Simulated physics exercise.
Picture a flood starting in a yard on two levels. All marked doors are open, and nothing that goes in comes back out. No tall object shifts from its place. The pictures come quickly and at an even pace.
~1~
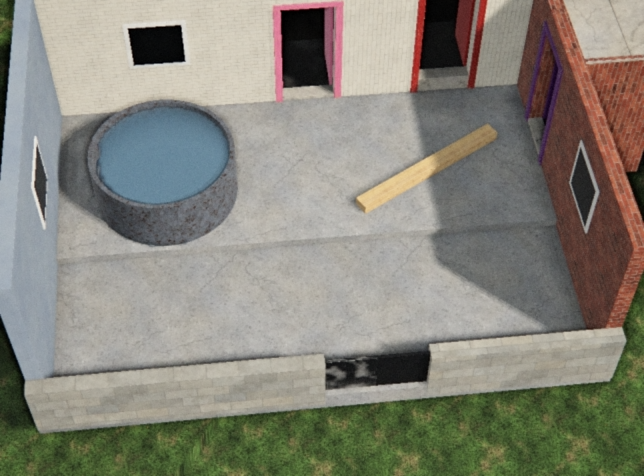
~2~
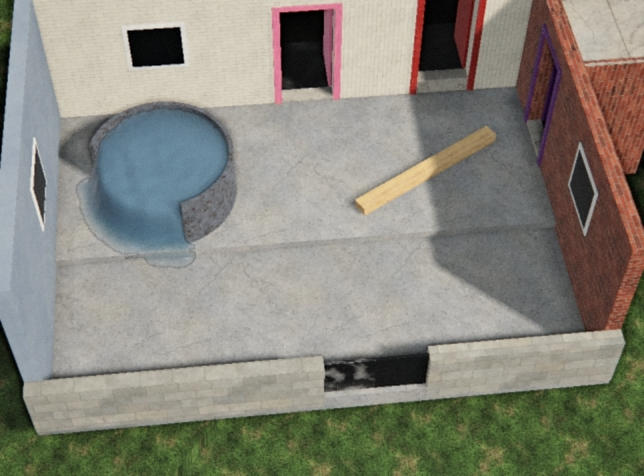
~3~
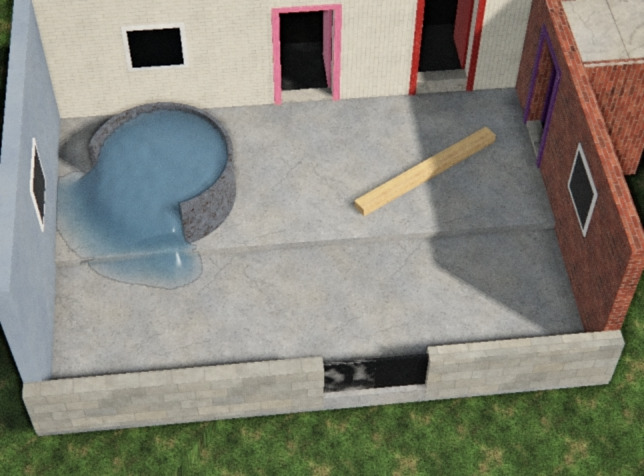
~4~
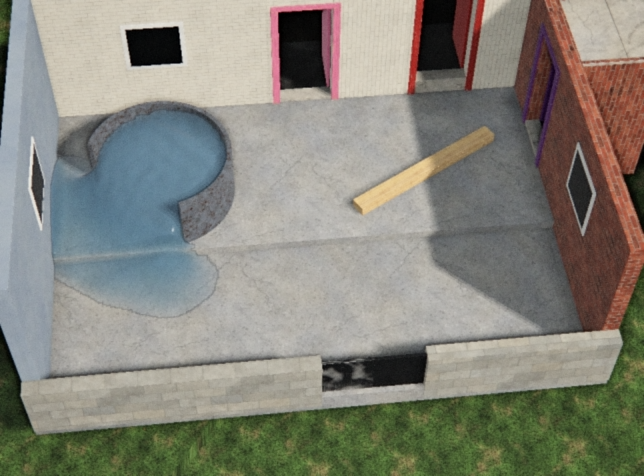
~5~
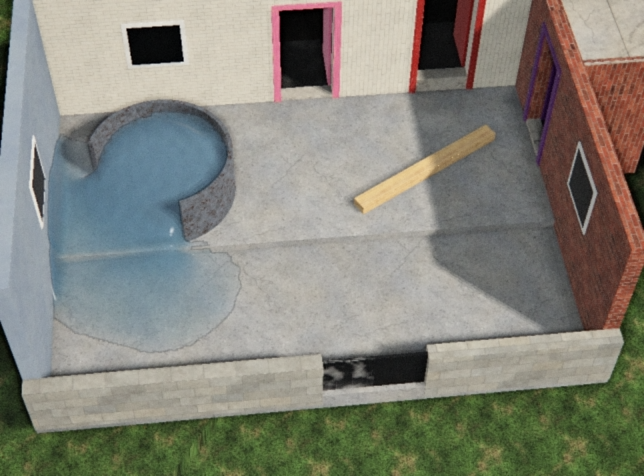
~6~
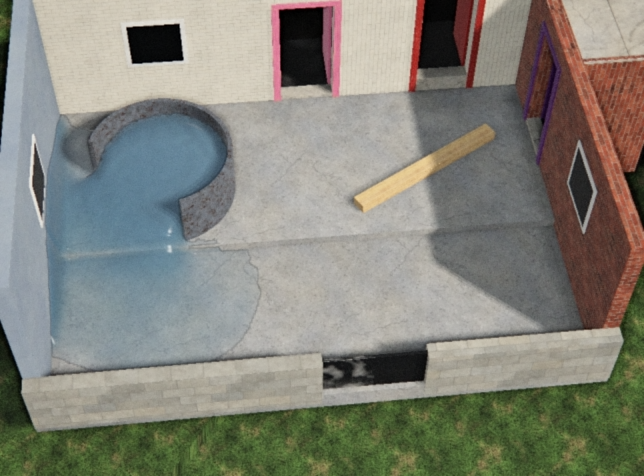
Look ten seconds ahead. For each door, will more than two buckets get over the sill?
My prediction: The red door will keep to two buckets; the pink door will keep to two buckets; the purple door will keep to two buckets.
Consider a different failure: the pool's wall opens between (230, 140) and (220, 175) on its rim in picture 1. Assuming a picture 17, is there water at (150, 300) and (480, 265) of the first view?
Point one not reached; point two reached.
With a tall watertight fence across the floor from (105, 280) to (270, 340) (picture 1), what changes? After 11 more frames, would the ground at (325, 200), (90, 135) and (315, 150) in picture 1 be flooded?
Untouched, submerged, untouched.
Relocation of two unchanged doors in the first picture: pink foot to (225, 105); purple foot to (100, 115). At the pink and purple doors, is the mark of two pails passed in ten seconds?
Looking at each, the pink one doesn't reach that level; as for the purple one, it rises beyond that level.
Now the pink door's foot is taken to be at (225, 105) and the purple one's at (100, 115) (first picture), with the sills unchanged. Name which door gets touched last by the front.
The red-painted one.
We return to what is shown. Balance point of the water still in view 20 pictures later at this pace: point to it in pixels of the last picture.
(204, 277).
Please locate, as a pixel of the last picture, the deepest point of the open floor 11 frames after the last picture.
Somewhere near (51, 403), I think.
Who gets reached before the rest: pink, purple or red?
I'd say the one in pink.
A moment on, water covers 25 % of the floor; the red door not reached, the pink door not reached, the purple door not reached.
Next, water covers 35 % of the floor; the red door not reached, the pink door not reached, the purple door not reached.
Then, water covers 65 % of the floor; the red door not reached, the pink door wet at the sill, nothing in, the purple door not reached.
Later, water covers 85 % of the floor; the red door wet at the sill, nothing in, the pink door wet at the sill, nothing in, the purple door wet at the sill, nothing in.
In the end, water covers 90 % of the floor; the red door wet at the sill, nothing in, the pink door wet at the sill, nothing in, the purple door under two buckets in.
